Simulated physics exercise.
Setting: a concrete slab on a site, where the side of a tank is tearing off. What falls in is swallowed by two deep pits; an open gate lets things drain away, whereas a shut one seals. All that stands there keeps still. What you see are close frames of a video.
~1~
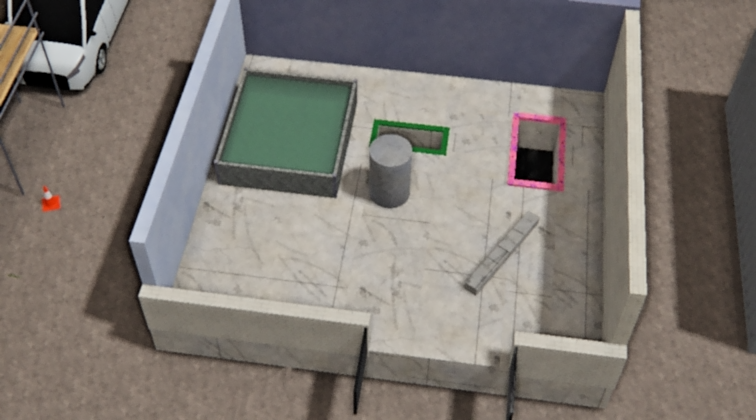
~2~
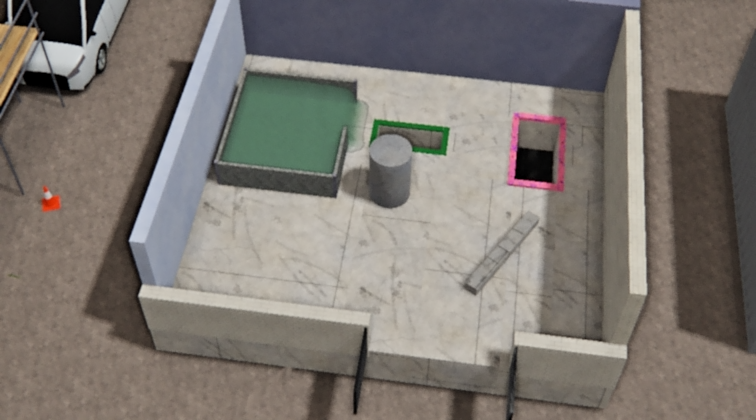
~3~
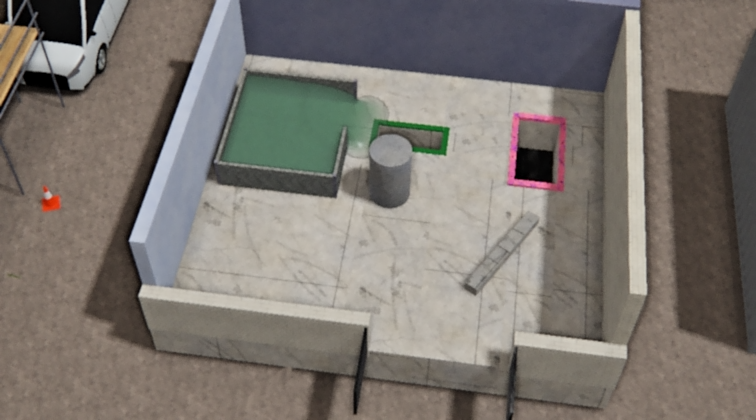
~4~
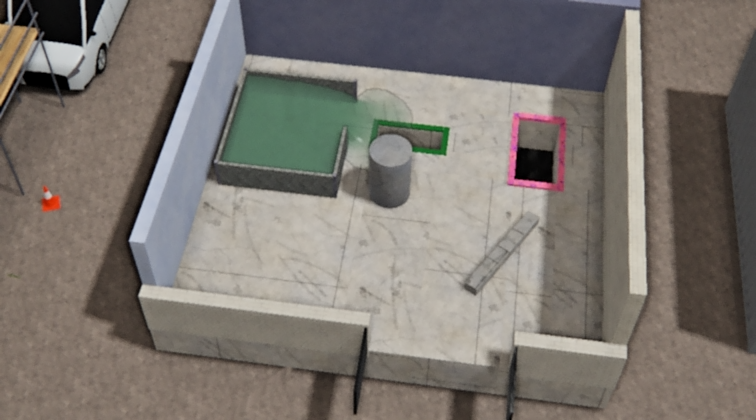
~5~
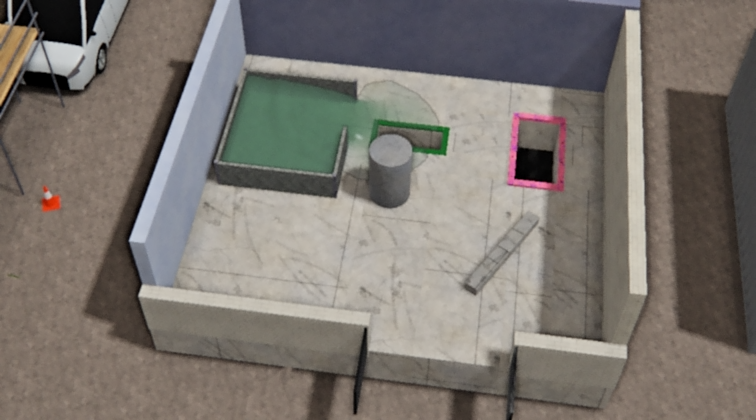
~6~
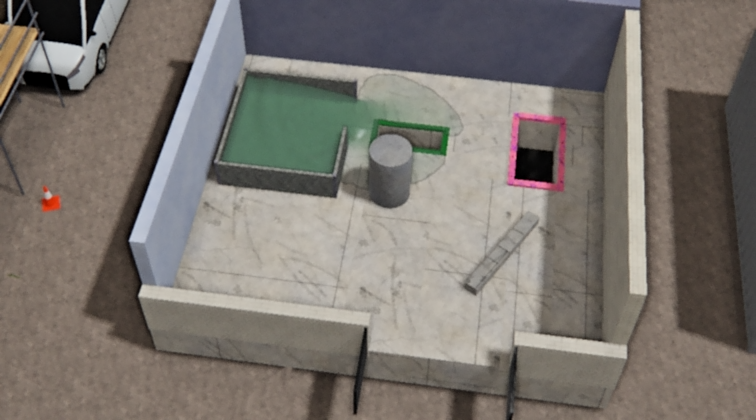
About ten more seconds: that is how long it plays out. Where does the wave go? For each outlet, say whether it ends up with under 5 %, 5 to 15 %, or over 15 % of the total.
The gate soaks up scarcely any - beneath five per cent. The pink pit soaks up a medium amount - five to fifteen per cent. The green pit soaks up a great deal - past fifteen per cent.
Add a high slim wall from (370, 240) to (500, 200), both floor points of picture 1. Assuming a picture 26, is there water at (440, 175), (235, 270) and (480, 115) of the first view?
Taken in turn, the three points are soaked, unsoaked and soaked.
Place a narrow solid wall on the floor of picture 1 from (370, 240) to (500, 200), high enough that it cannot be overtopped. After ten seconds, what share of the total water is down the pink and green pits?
I'd say pink collects roughly 6 % while green collects roughly 45 %.
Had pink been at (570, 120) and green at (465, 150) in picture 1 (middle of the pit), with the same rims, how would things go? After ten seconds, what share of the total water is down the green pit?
Roughly 20 per cent ends up in the green pit.
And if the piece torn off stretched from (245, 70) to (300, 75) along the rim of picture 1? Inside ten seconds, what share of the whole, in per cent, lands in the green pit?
Near 10 per cent for green.
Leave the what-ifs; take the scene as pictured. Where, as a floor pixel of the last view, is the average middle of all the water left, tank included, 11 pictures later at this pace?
At about (325, 138).
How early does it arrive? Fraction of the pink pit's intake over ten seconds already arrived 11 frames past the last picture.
The figure is near 10 per cent.
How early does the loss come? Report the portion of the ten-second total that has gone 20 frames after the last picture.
Result, approximate: 55 per cent.
A moment on, water covers 15 % of the floor; the gate 0 %, the pink pit 0 %, the green pit 8 %.
Next, water covers 20 % of the floor; the gate 0 %, the pink pit 1 %, the green pit 15 %.
Then, water covers 25 % of the floor; the gate 0 %, the pink pit 3 %, the green pit 22 %.
Later, water covers 45 % of the floor; the gate 0 %, the pink pit 6 %, the green pit 31 %.
In the end, water covers 60 % of the floor; the gate 2 %, the pink pit 8 %, the green pit 38 %.
